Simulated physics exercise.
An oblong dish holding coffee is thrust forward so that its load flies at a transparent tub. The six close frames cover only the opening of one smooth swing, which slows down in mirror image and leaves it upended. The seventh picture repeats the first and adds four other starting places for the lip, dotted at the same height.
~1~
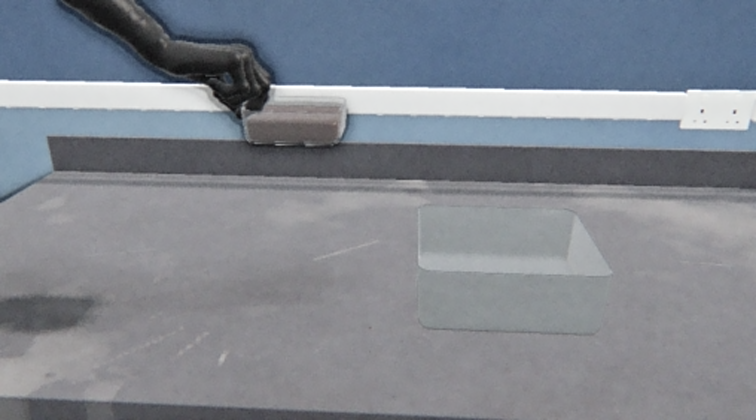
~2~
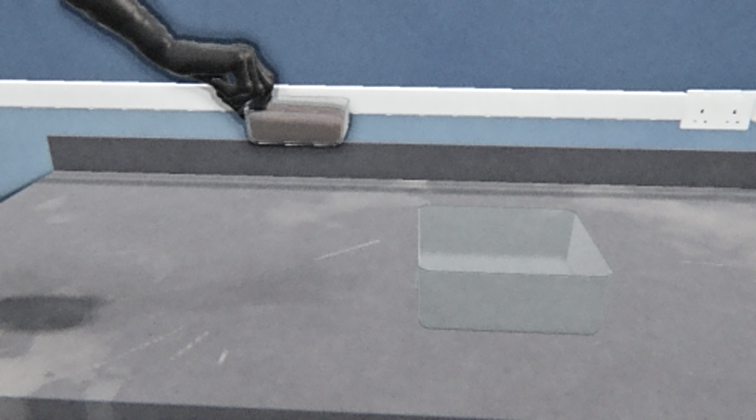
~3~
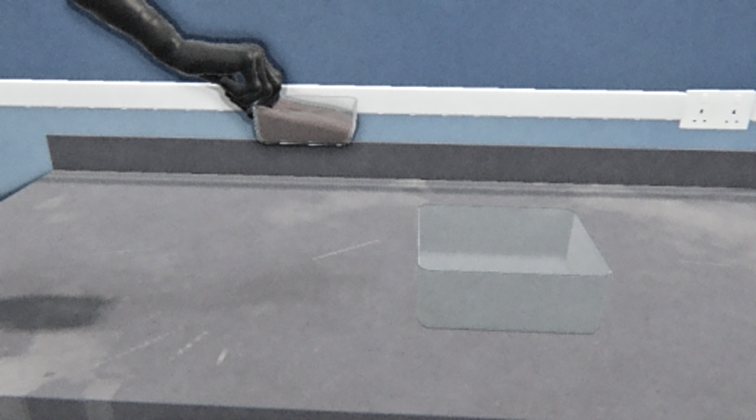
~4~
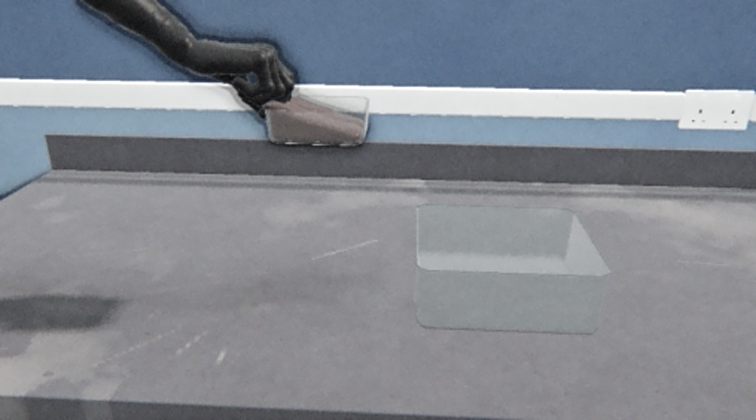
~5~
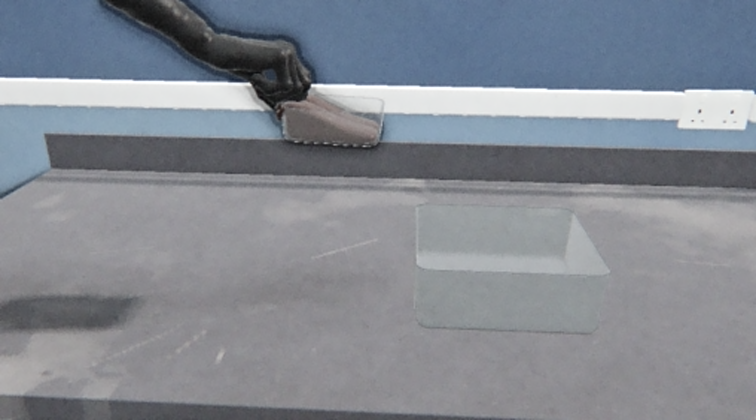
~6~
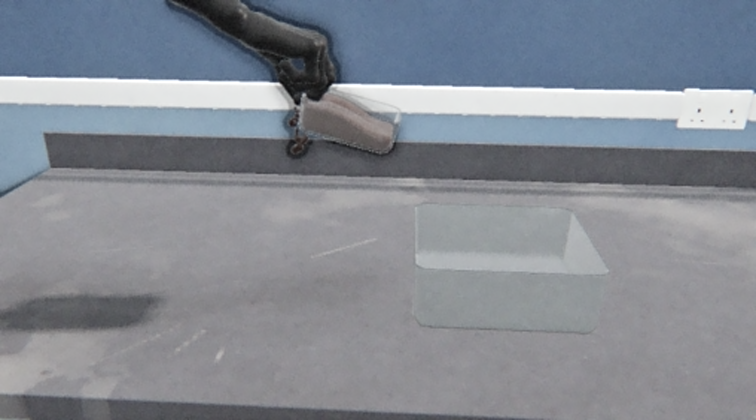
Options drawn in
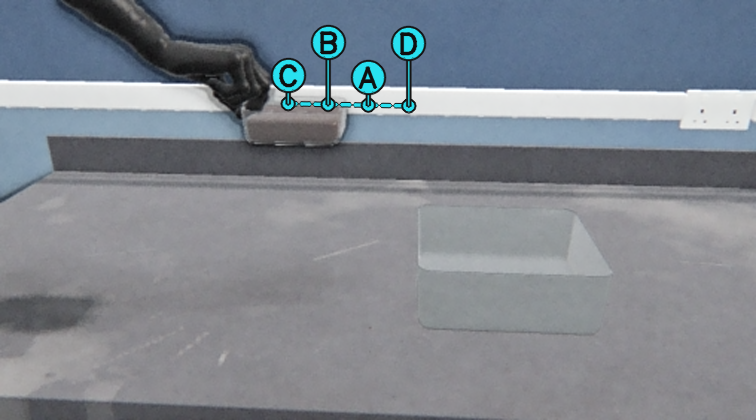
The clip opens with a dark hand holding a small clear oblong dish of brown coffee above the back of a grey worktop, left of an empty transparent tub. The hand moves the dish rightward, slowly at first, and the coffee slopes inside. The dish then tilts slightly, its right end lowering.
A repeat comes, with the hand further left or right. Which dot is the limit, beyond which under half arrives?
I would pick place C.
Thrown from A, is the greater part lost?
No, not at all.
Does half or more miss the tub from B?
No, not at all.
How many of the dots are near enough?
All of them.
In cyan, A at (368, 105); B at (328, 104); C at (288, 103); D at (408, 105).
With A, about 82 % lands in the tub, 6 % falls short and 12 % goes beside or beyond.
With B, about 74 % lands in the tub, 17 % falls short and 8 % goes beside or beyond.
With C, about 68 % lands in the tub, 24 % falls short and 8 % goes beside or beyond.
With D, about 92 % lands in the tub, 5 % falls short and 3 % goes beside or beyond.
